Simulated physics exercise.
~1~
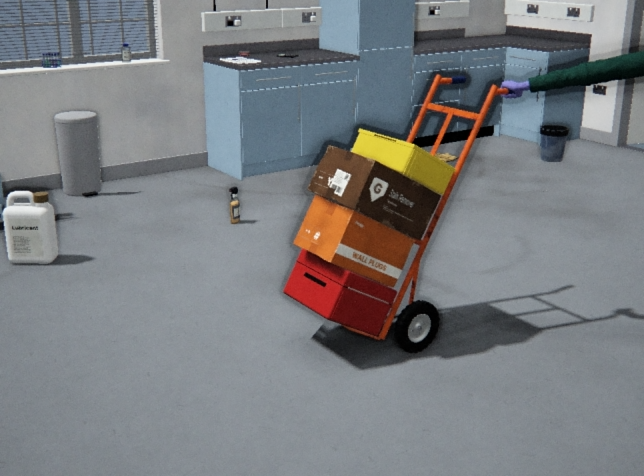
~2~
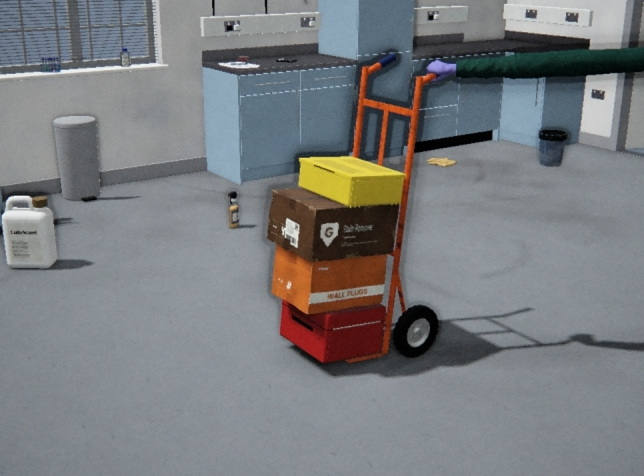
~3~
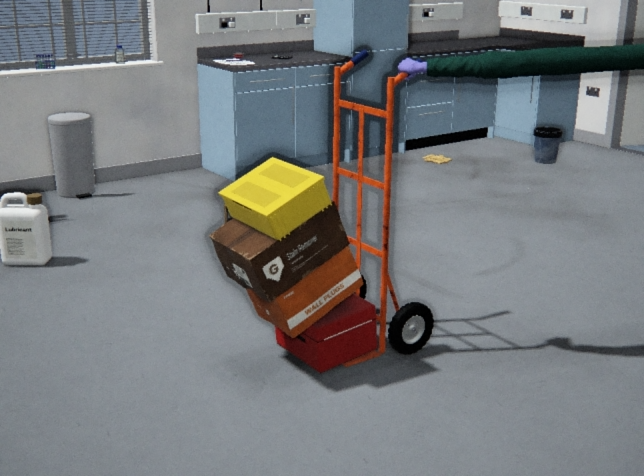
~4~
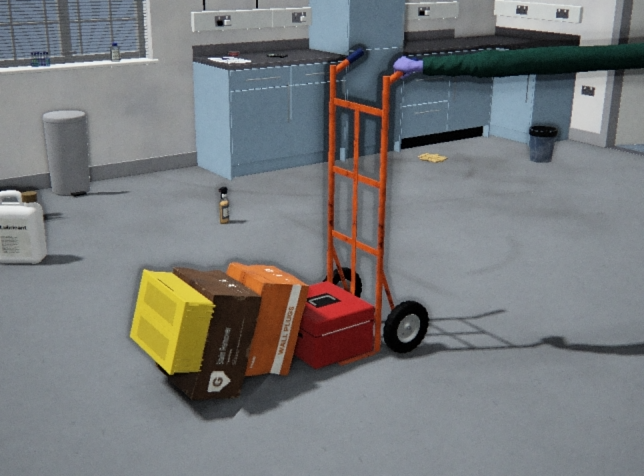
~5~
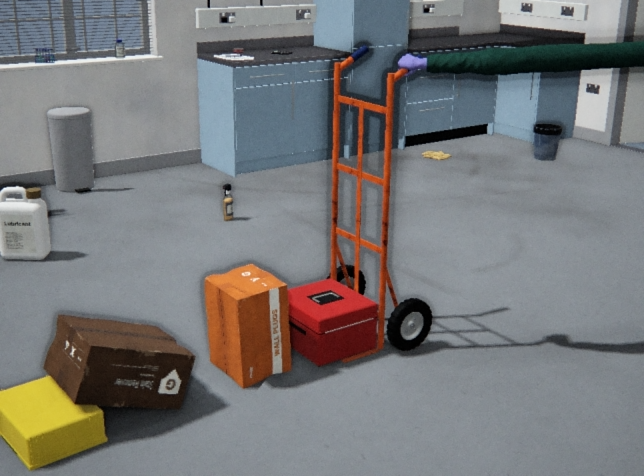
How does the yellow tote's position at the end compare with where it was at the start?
At the start it sits on top of the stack on the tilted hand truck. By the end it lies on the floor at the lower left, beside the brown parcel and well away from the truck.
